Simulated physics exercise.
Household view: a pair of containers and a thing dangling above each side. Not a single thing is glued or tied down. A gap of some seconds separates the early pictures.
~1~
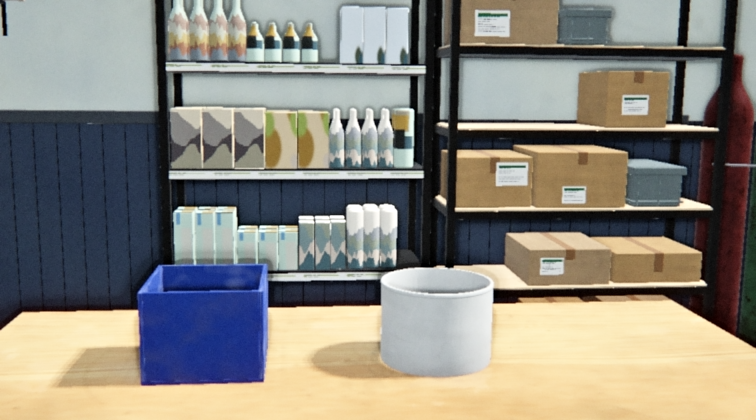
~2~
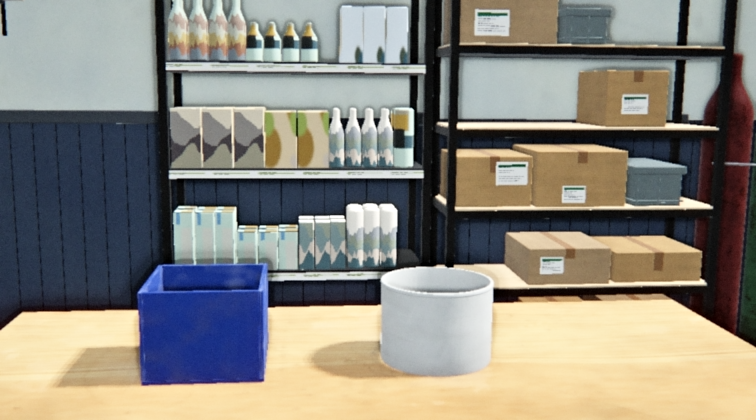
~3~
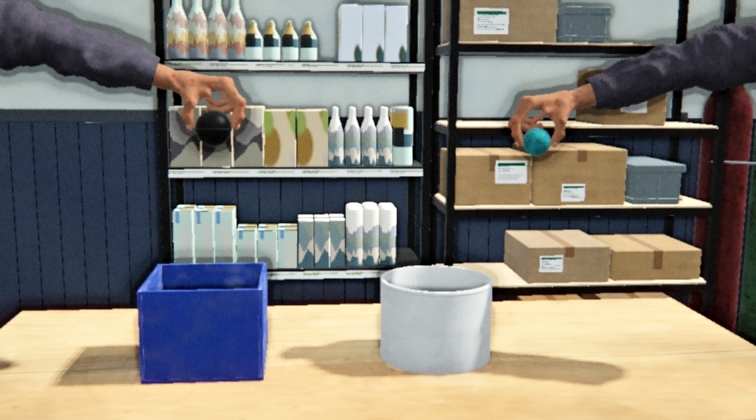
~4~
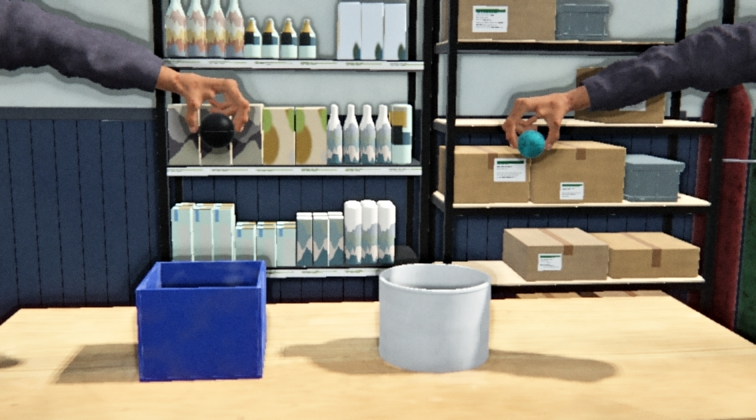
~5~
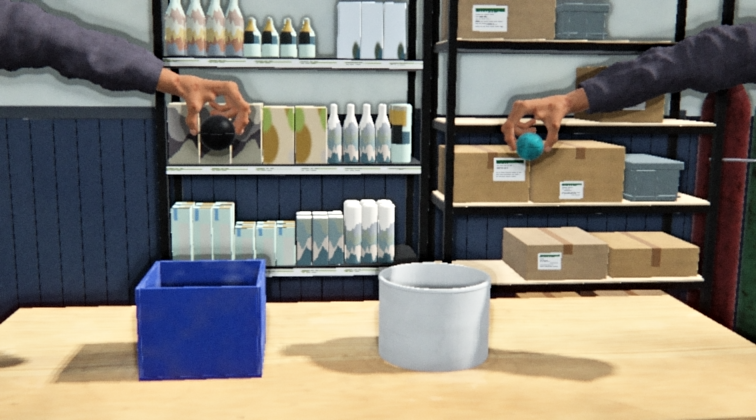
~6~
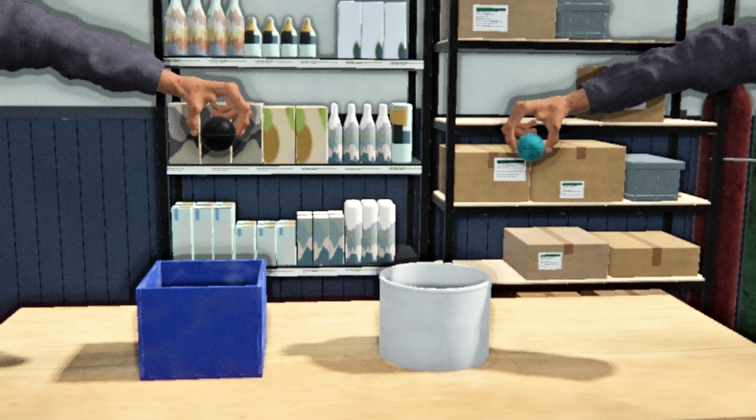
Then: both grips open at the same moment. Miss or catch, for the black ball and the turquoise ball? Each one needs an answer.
Result: Black ball caught, turquoise ball missed.
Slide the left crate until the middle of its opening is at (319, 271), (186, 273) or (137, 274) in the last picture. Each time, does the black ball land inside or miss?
Okay, so it stays out, then it makes it in, and then it stays out.
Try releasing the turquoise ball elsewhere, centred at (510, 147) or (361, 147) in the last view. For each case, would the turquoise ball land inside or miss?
Try by try, it falls beside it; lands outside.
Then, 0.20 s past the last view, black ball in the air near (220, 202); turquoise ball in the air near (528, 212).
Then, 0.32 s past the last view, black ball in the air near (223, 334); turquoise ball in the air near (522, 339).
Finally, the black ball drops into the container, near (223, 338); the turquoise ball ends up outside, near (523, 337).
